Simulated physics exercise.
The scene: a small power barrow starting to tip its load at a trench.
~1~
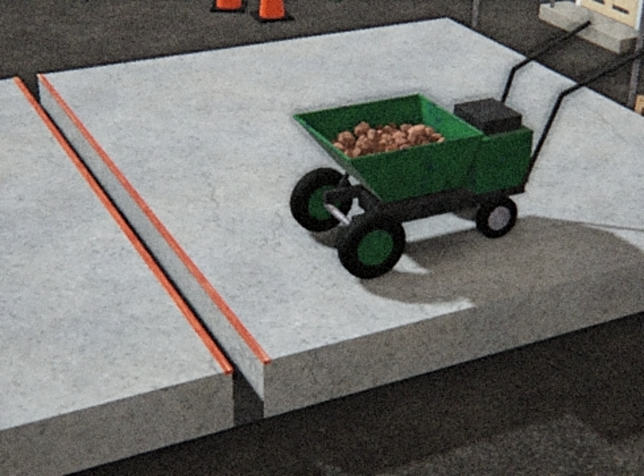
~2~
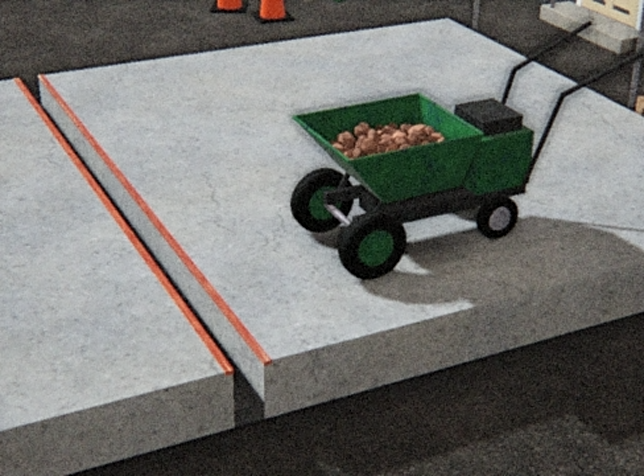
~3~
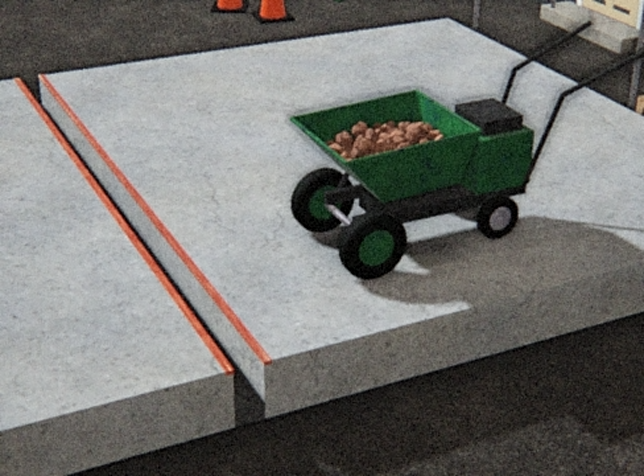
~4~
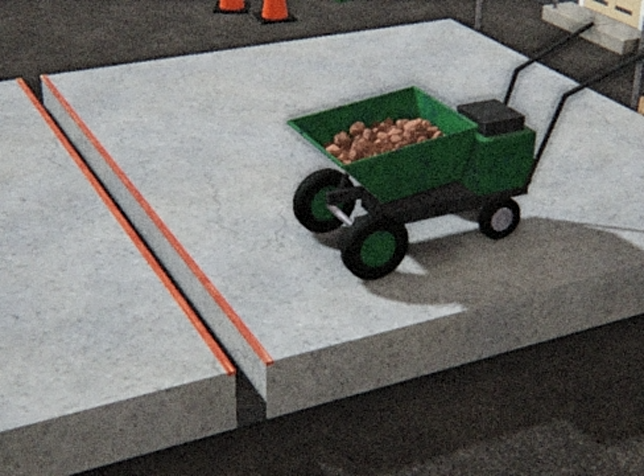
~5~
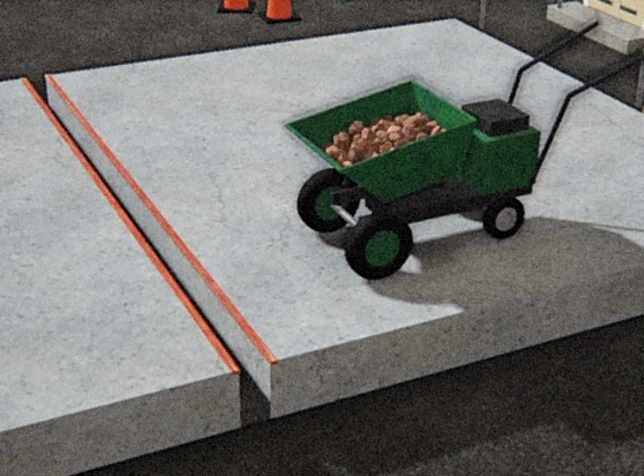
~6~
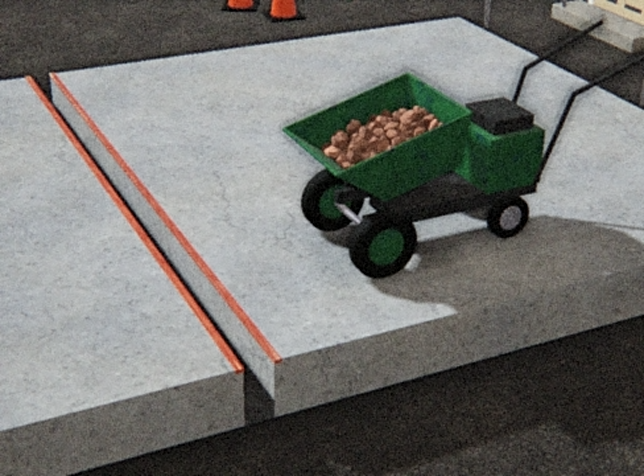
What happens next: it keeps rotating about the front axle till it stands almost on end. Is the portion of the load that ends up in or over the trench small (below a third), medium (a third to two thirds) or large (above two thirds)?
Medium.
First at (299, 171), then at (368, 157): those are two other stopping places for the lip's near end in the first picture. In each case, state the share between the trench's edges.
70 and 30 in a hundred, in that order.
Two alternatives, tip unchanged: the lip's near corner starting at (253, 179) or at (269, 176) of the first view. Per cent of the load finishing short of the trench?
In order, 0 % followed by 0 %.
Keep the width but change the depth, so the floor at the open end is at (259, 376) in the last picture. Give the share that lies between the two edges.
About 30 %.
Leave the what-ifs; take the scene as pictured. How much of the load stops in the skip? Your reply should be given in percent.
10 per cent or so.
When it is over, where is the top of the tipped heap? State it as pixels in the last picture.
About (241, 255).
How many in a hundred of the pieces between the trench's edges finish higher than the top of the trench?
About 0 %.
Soon, skip tipped steeply; all in the skip.
A while on, skip tipped right over; most in the skip; about a quarter short of the trench; a stray few falling.
Towards the end, skip tipped right over; a small part in the skip; about half short of the trench; about a third in or heaped over the trench; a small part beyond it.
Finally, skip tipped right over; a small part in the skip; about half short of the trench; about a third in or heaped over the trench; a small part beyond it.
